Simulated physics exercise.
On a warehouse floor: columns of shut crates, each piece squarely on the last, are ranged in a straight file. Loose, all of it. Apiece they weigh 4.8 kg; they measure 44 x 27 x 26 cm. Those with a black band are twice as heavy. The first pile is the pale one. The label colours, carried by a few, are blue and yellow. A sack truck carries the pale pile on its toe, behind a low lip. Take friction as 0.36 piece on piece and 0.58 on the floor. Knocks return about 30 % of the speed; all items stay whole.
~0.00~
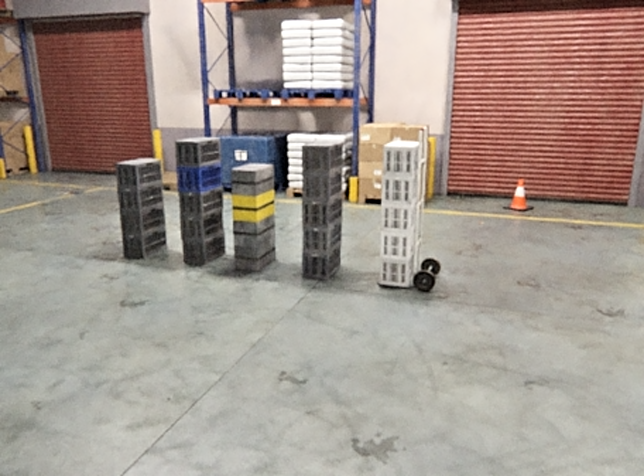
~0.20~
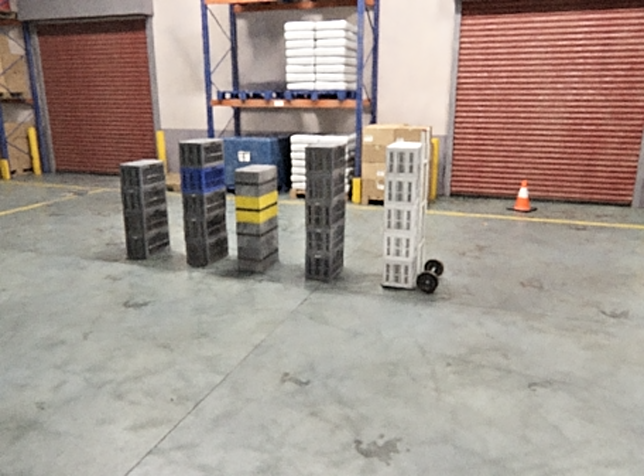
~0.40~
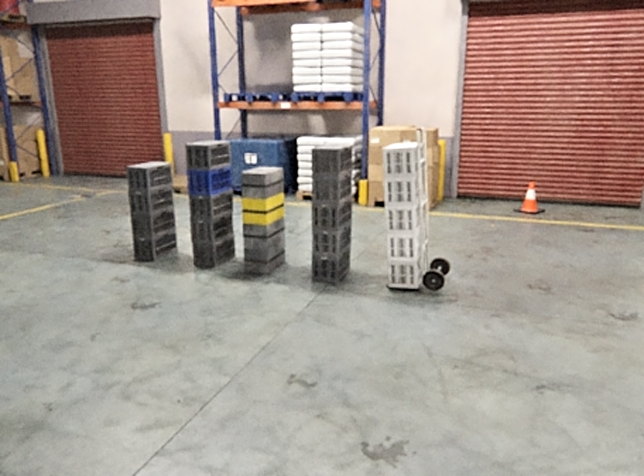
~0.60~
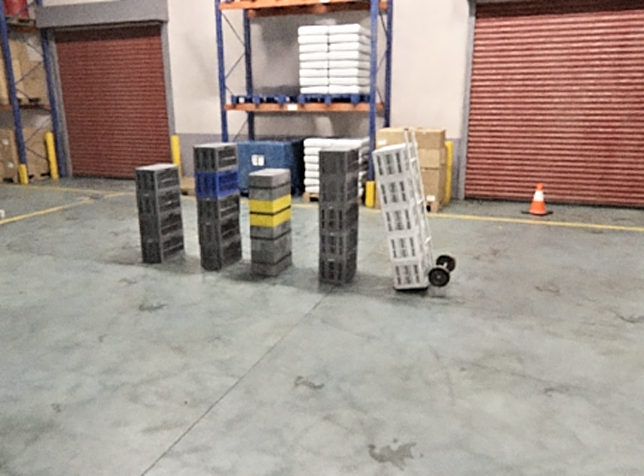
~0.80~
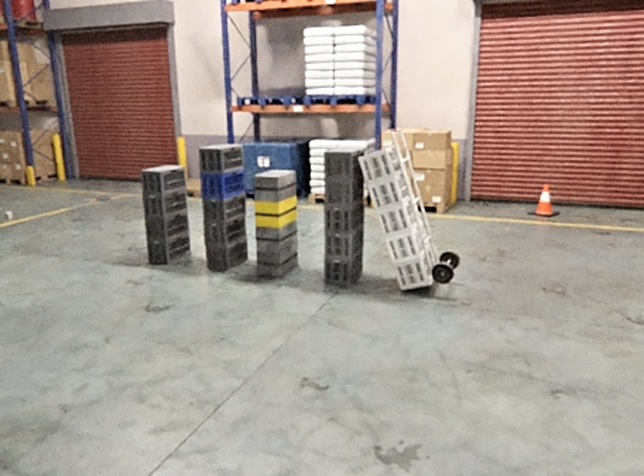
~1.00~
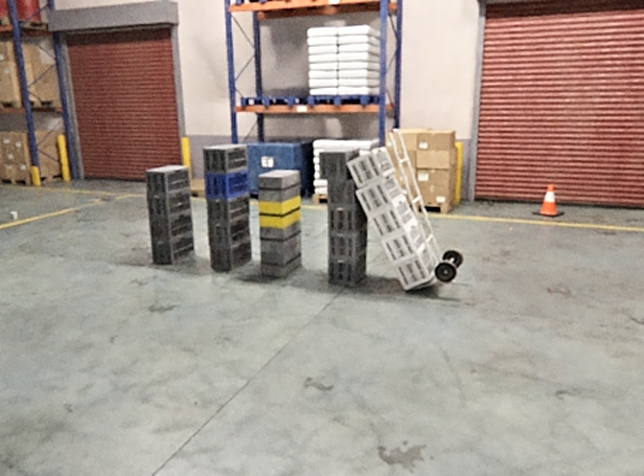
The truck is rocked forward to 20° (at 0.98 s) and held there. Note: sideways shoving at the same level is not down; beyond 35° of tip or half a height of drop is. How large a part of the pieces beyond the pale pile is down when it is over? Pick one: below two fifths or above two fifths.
Above two fifths.
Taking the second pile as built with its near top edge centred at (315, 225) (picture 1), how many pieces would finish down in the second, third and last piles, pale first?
Second 0, third 0, last 0.
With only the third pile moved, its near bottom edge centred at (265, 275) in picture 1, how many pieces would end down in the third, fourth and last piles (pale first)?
Pile tally - third: 4, fourth: 5, last: 3.
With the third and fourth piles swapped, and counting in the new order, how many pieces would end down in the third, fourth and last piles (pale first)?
Third 4, fourth 2, last 3.
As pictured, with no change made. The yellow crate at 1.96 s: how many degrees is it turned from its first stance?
Around 10° from its start.
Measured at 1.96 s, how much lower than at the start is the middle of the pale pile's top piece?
The top piece is some 50 centimetres lower than at the start.
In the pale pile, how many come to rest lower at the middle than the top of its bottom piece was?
Among the pale pieces, the count is 2.
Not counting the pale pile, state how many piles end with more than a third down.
4 in all.
After 1.96 s, 5 of the pale pile down; 4 of the 18 other crates down; yellow crate 9° from how it stood.
After 2.98 s, 5 of the pale pile down; 13 of the 18 other crates down; yellow crate 43° from how it stood, 21 cm lower; blue crate 31° from how it stood, 14 cm lower.
In the end (4.6 s), 5 of the pale pile down; 17 of the 18 other crates down; blue crate on its side; yellow crate 44° from how it stood, 21 cm lower. That is 94 per cent. From the last view, middles, blue crate near (147, 220), yellow crate near (229, 227).
